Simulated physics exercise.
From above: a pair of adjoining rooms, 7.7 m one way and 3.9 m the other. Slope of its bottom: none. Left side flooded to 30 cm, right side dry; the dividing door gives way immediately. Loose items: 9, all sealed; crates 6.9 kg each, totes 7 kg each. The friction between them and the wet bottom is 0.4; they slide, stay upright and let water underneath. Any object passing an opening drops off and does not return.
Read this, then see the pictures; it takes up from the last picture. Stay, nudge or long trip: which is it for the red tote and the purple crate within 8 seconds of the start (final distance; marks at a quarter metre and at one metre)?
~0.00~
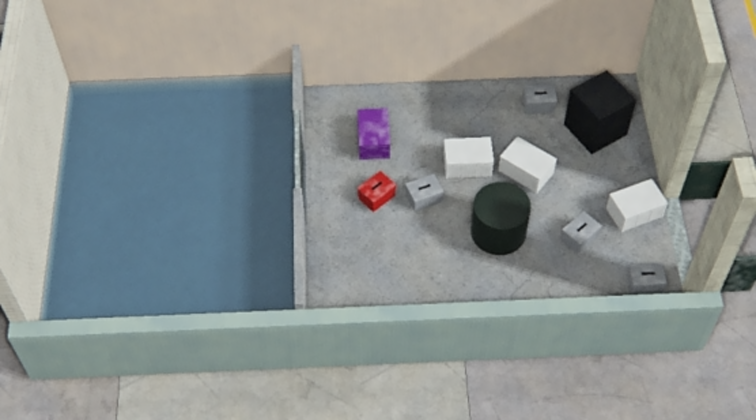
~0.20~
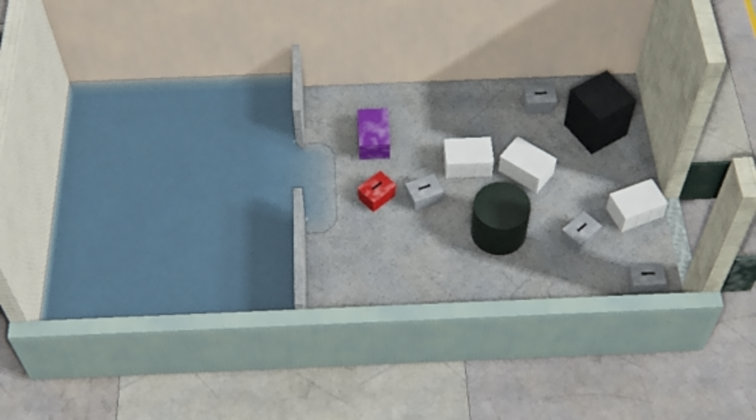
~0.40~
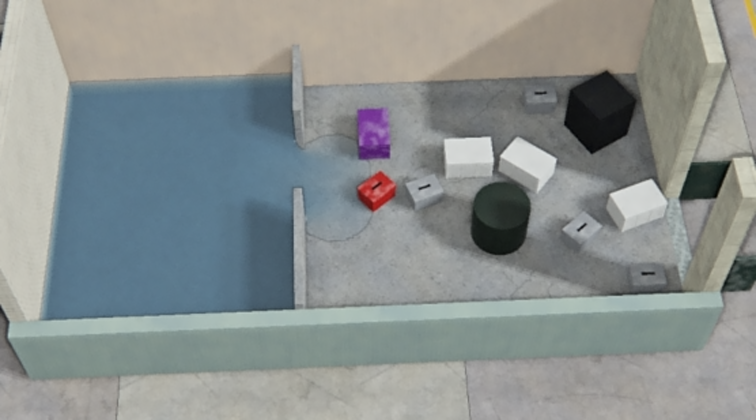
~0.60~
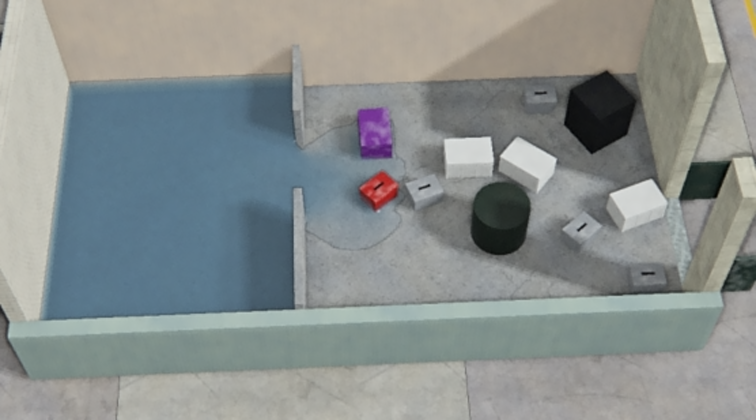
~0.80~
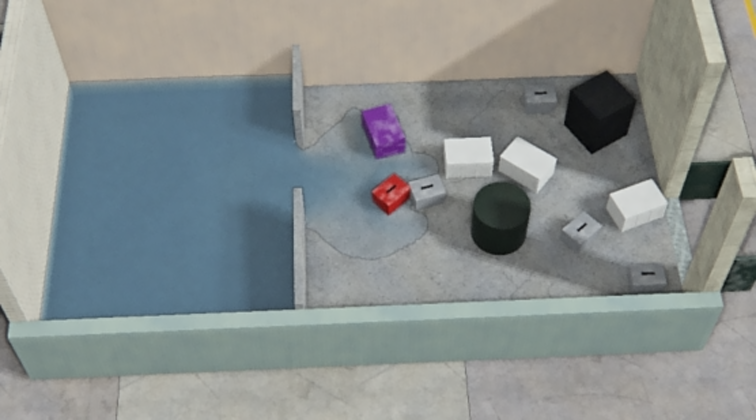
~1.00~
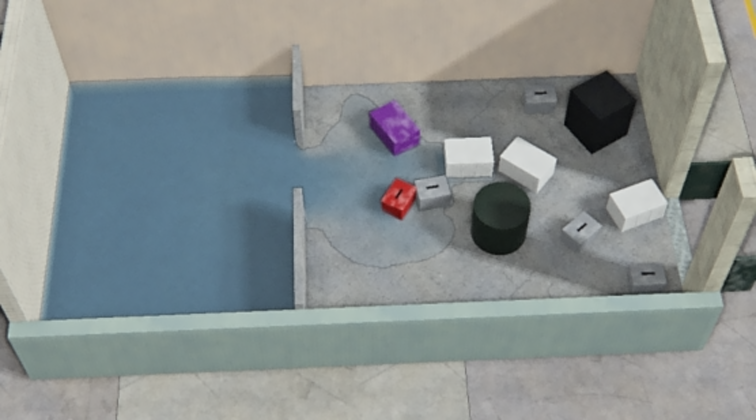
At the end, I expect the red tote to be swept away, I expect the purple crate to be swept away.
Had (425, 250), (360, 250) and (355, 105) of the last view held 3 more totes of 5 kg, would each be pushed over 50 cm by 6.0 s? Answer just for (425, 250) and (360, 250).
First greater, then smaller.
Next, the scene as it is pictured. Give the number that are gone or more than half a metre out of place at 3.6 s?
I make it 6.
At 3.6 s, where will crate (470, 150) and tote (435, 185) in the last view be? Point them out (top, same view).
Roughly (552, 102), then roughly (609, 193).
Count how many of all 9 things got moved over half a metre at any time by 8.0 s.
The number is 8.
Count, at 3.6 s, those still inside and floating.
At that moment it comes to 3.
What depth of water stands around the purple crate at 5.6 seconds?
I'd say around 13 cm.
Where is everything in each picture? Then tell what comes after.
In the first picture, the red tote at (377, 186), on the bottom; the purple crate at (374, 127), on the bottom; water covers 11.9 m2; 0 of 9 have shifted.
In the second picture, the red tote at (377, 186) rests on the ground; the purple crate at (374, 127), on the bottom; water covers 12.5 m2; 0 of 9 have shifted.
In the third picture, the red tote at (377, 186) rests on the ground; the purple crate at (374, 127) rests on the ground; 13.2 m2 under water; 0 of 9 have shifted.
In the fourth picture, the red tote at (379, 186), on the bottom; the purple crate at (375, 126), on the bottom; water covers 13.7 m2; 0 of 9 have shifted.
In the fifth picture, the red tote at (391, 189) rests on the ground, 19 cm from its start; the purple crate at (383, 124), on the bottom, 13 cm from its start; water covers 14.5 m2; 2 of 9 have shifted.
In the sixth picture, the red tote at (399, 194), on the bottom, 31 cm from its start; the purple crate at (395, 121), on the bottom, 29 cm from its start; water covers 15.3 m2; 3 of 9 have shifted.
After 1.6 s the red tote is near (441, 216), 0.9 m from its start, aground; the purple crate is near (433, 100), 0.9 m from its start, aground; 0 of 9 are out; 0 afloat.
After 3.6 s the red tote is near (554, 297), 2.7 m from its start, aground; the purple crate is near (531, 73), 2.3 m from its start, afloat; 0 of 9 are out; 3 afloat.
After 5.6 s the red tote is near (627, 259), 3.2 m from its start, afloat; the purple crate is near (550, 68), 2.5 m from its start, afloat; 2 of 9 are out; 6 afloat.
After 8.0 s the red tote is near (599, 245), 2.9 m from its start, afloat; the purple crate is near (530, 81), 2.2 m from its start, afloat; 3 of 9 are out; 6 afloat.
